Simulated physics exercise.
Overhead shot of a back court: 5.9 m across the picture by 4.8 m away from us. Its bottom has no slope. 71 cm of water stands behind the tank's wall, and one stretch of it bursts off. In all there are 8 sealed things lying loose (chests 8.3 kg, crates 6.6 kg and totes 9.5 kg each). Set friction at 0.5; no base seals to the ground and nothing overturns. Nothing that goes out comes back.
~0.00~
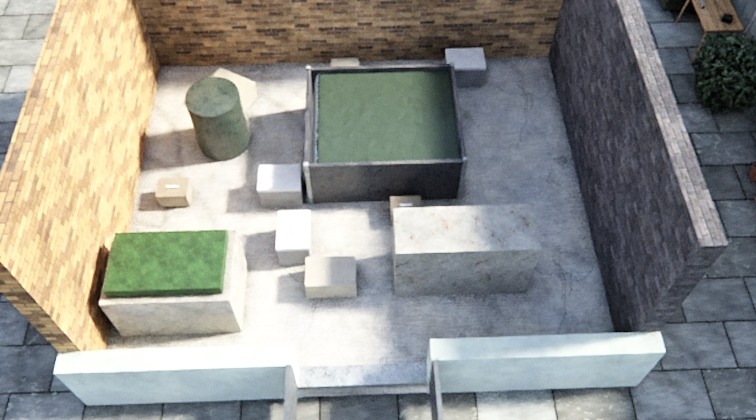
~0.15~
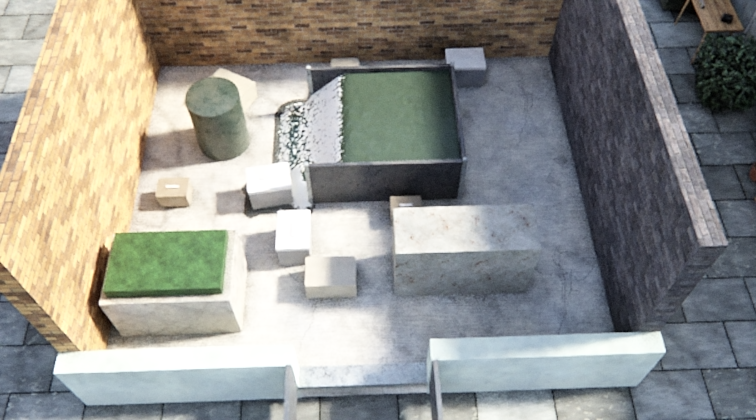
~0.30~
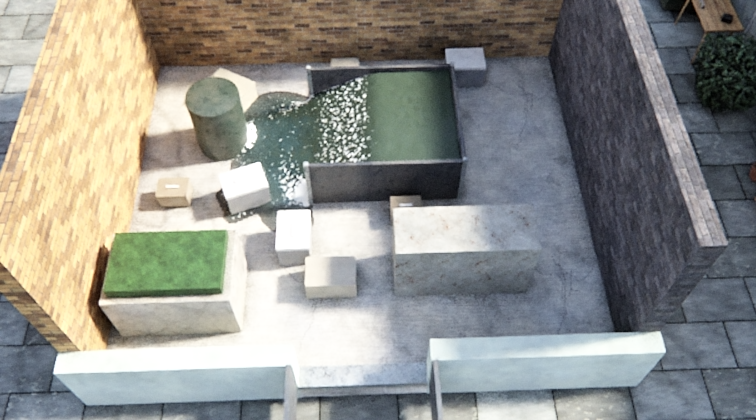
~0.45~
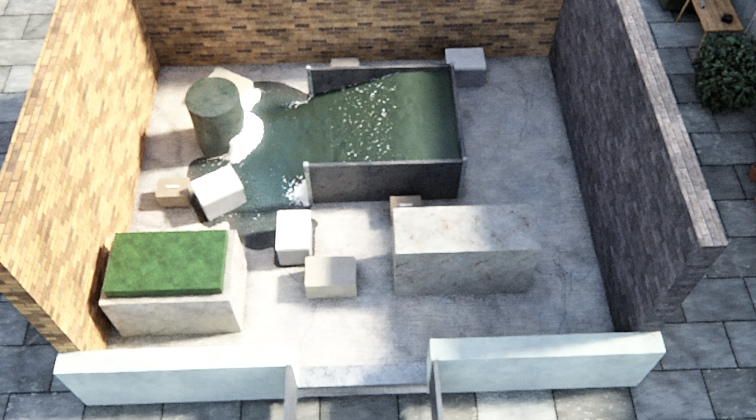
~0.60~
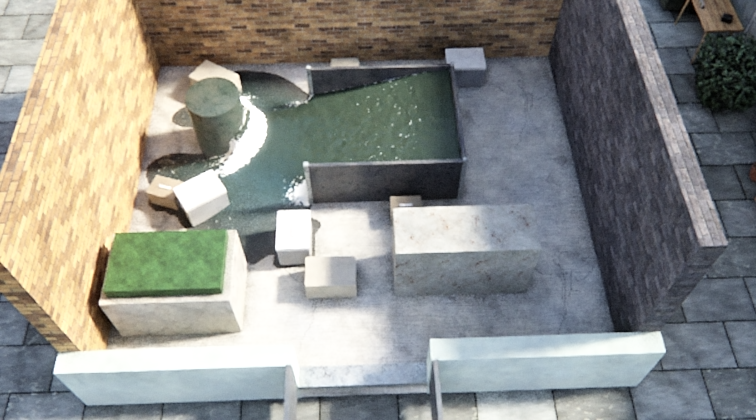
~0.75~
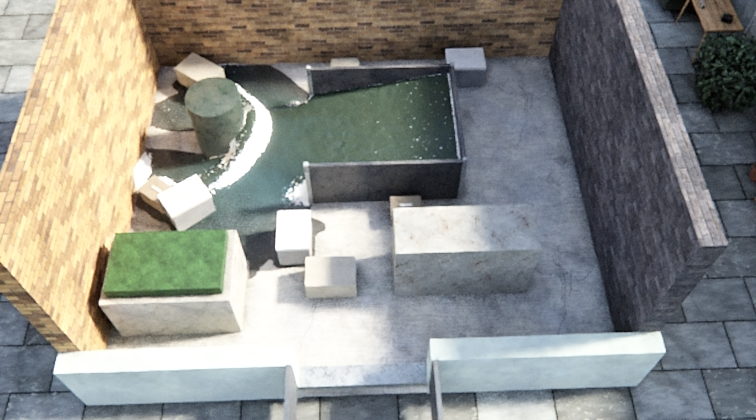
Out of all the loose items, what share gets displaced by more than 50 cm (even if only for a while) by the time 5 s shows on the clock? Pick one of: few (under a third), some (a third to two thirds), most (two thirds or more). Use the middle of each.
Most.
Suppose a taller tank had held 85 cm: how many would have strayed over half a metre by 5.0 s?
Then it comes to 8.
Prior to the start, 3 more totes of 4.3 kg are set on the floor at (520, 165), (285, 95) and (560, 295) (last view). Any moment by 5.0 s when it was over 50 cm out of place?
One after another they come out inside the limit, above it, inside the limit.
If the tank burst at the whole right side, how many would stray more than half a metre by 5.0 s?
That gives 4 of them.
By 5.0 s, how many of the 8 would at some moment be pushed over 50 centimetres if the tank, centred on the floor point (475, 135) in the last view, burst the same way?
The answer would then be 6.
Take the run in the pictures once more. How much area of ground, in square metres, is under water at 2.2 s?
Roughly 12 m2 of it is wet.
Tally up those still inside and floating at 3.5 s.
Tally: 4 of them.
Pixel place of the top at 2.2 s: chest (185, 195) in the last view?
About pixel (153, 212).
After 1.1 s 3 of 8 are over 50 cm from their spots; 3 afloat.
After 2.2 s 2 of 8 are over 50 cm from their spots; 3 afloat.
After 3.5 s 5 of 8 are over 50 cm from their spots; 4 afloat.
After 5.0 s 7 of 8 are over 50 cm from their spots, and 7 have been at some point; 7 afloat.
